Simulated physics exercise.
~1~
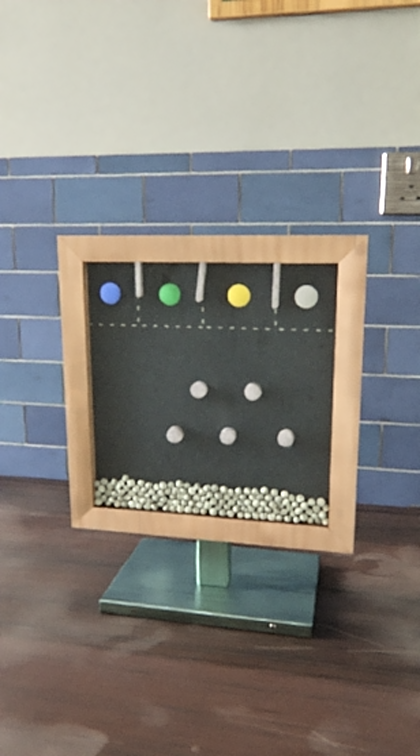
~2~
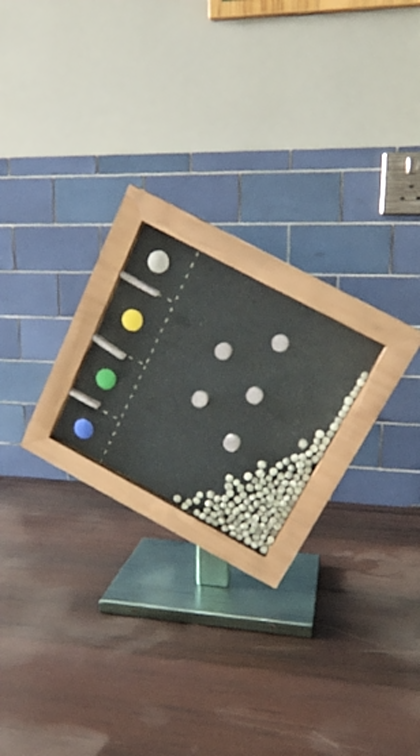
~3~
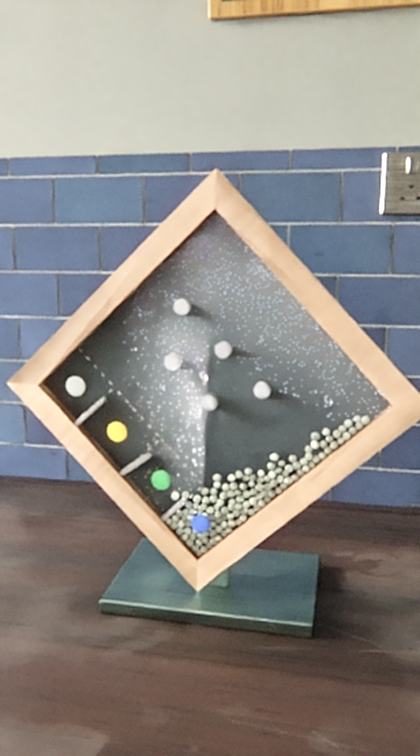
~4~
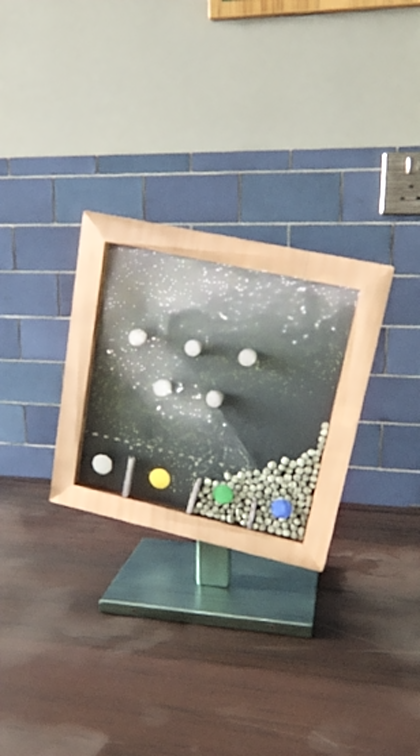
On a dark tabletop against blue tiles, a wooden-framed case turns anticlockwise, pale beads sliding to pile around blue and green dots.
